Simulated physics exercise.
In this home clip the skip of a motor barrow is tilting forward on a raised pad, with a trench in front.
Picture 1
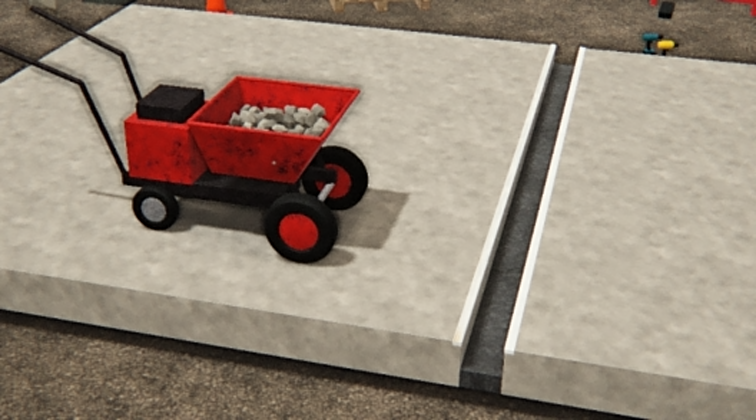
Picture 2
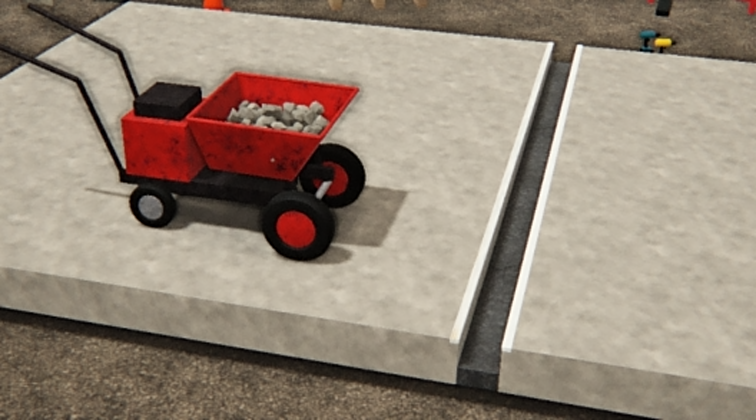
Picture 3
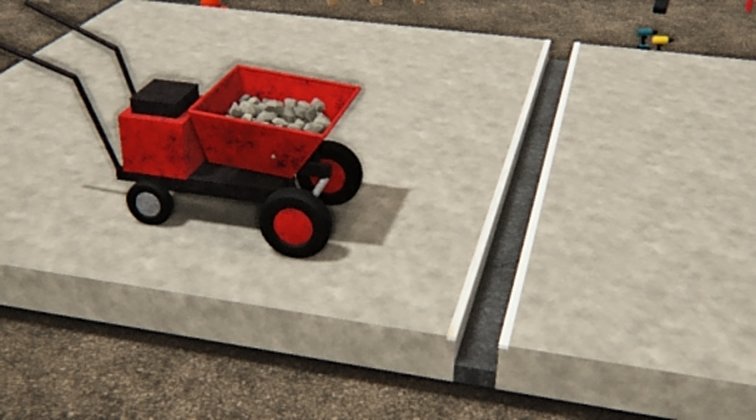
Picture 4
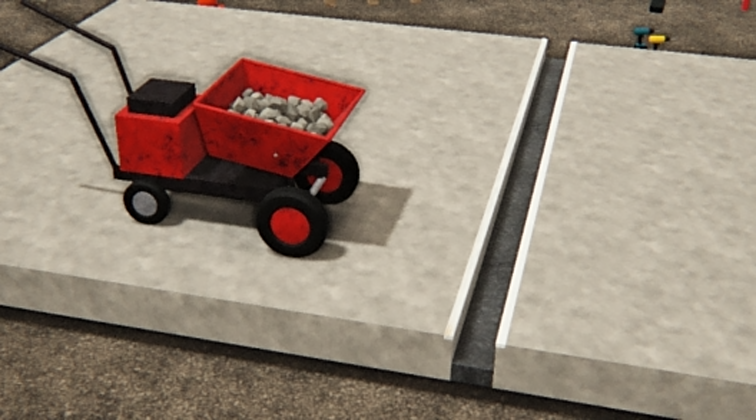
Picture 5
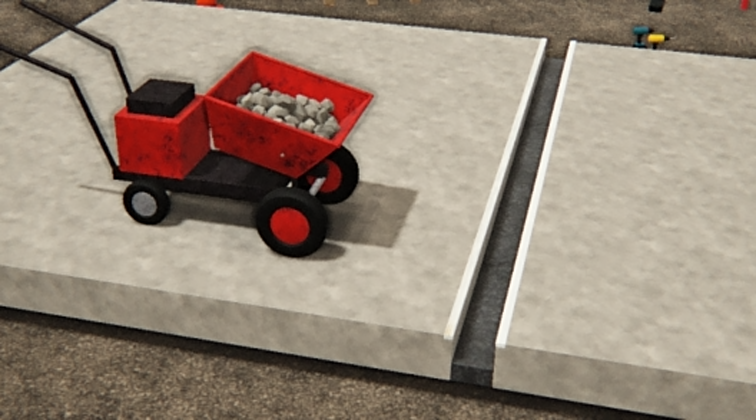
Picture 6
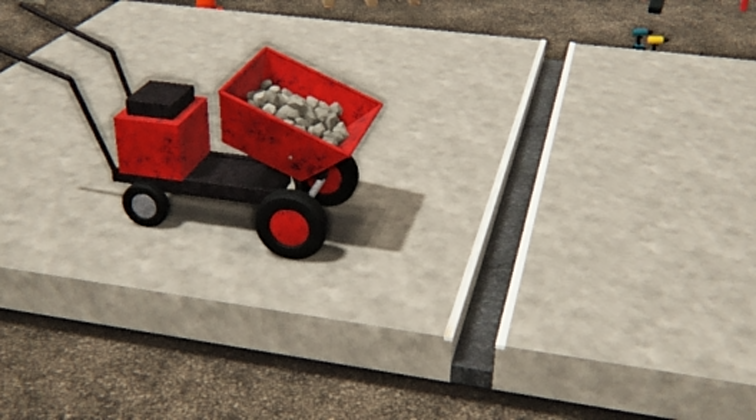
Red skip of a motor barrow tilting gradually forward with its load of broken stones, on a raised pad beside a narrow trench.
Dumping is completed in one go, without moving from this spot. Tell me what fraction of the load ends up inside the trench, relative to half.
The load ends chiefly outside the trench.
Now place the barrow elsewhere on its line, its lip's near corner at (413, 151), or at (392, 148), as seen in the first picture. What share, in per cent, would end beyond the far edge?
You'd get around 40 in a hundred, then 10 in a hundred.
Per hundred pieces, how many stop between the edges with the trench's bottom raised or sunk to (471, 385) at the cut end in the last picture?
Estimated share: Approx. 20 %.
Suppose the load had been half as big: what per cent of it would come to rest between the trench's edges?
I'd guess near 10 per cent.
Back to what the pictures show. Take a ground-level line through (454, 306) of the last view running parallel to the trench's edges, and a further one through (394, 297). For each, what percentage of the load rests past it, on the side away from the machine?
20 and 70 in a hundred.
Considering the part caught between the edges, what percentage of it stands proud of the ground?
Close to 0 percent.
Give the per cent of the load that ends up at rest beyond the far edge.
I'd say around 0 per cent of the load.
Soon, skip tipped steeply; all in the skip.
A while on, skip tipped right over; most in the skip; about a quarter short of the trench; a stray few in or heaped over the trench; a stray few falling.
Towards the end, skip tipped right over; about a quarter in the skip; about two thirds short of the trench; about a quarter in or heaped over the trench.
Finally, skip tipped right over; a small part in the skip; about two thirds short of the trench; about a quarter in or heaped over the trench; none beyond it.
